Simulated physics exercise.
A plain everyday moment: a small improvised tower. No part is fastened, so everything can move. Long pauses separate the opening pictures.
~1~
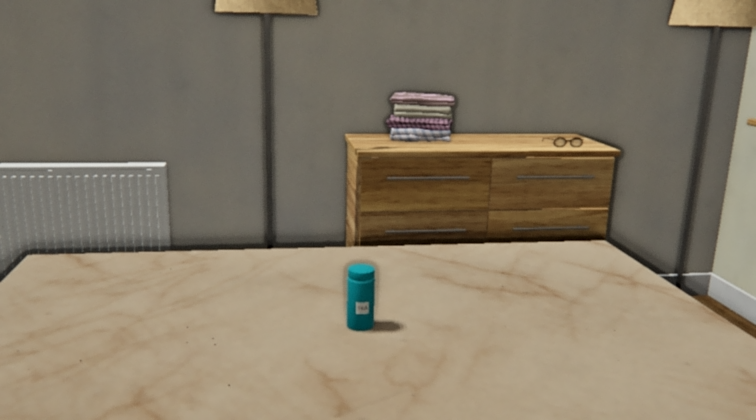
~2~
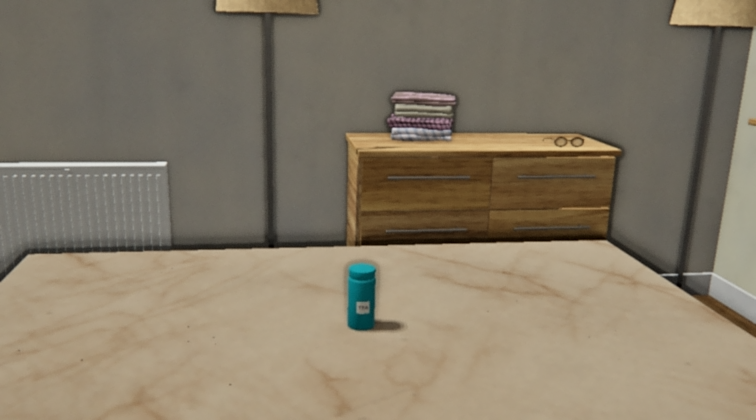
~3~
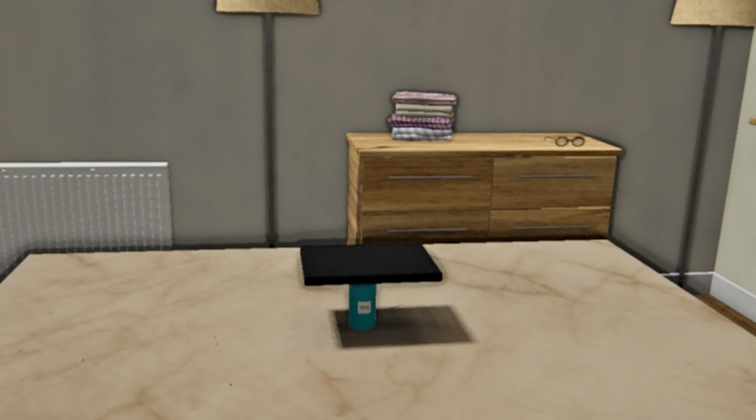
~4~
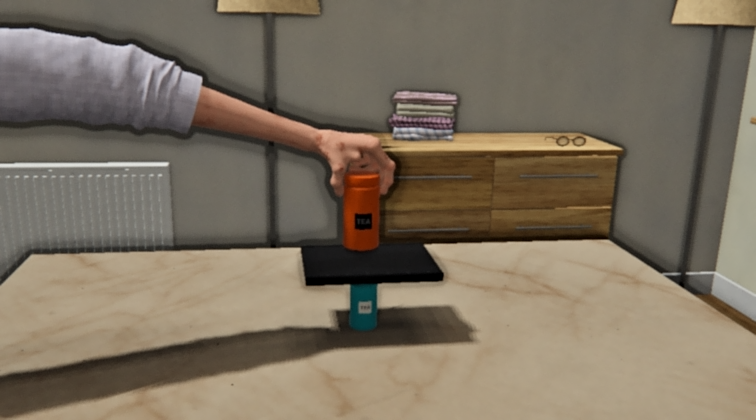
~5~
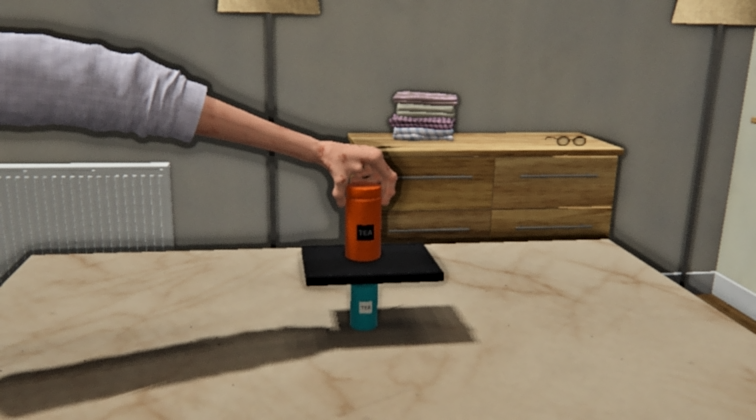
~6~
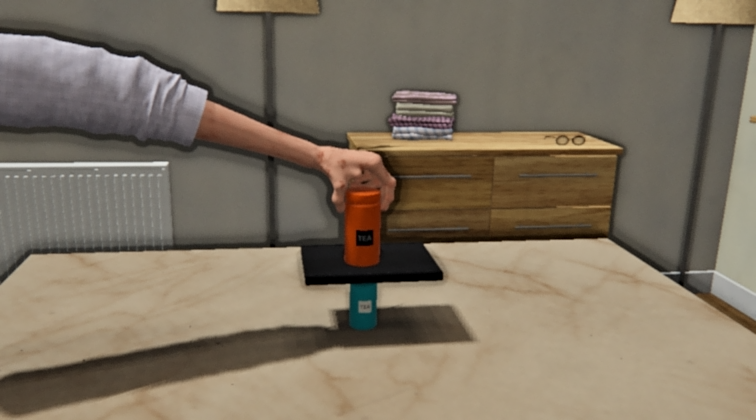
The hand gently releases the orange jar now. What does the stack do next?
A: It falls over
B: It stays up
It stays up.
Then, 0.50 s after the last picture, nothing has stirred.
Then, 1.30 s after the last picture, orange jar resting near (362, 227).
Then, 2.10 s after the last picture, orange jar resting near (363, 226).
At rest, all 3 in place. Seen from the same camera at the end, orange jar near (362, 227). The stack holds.
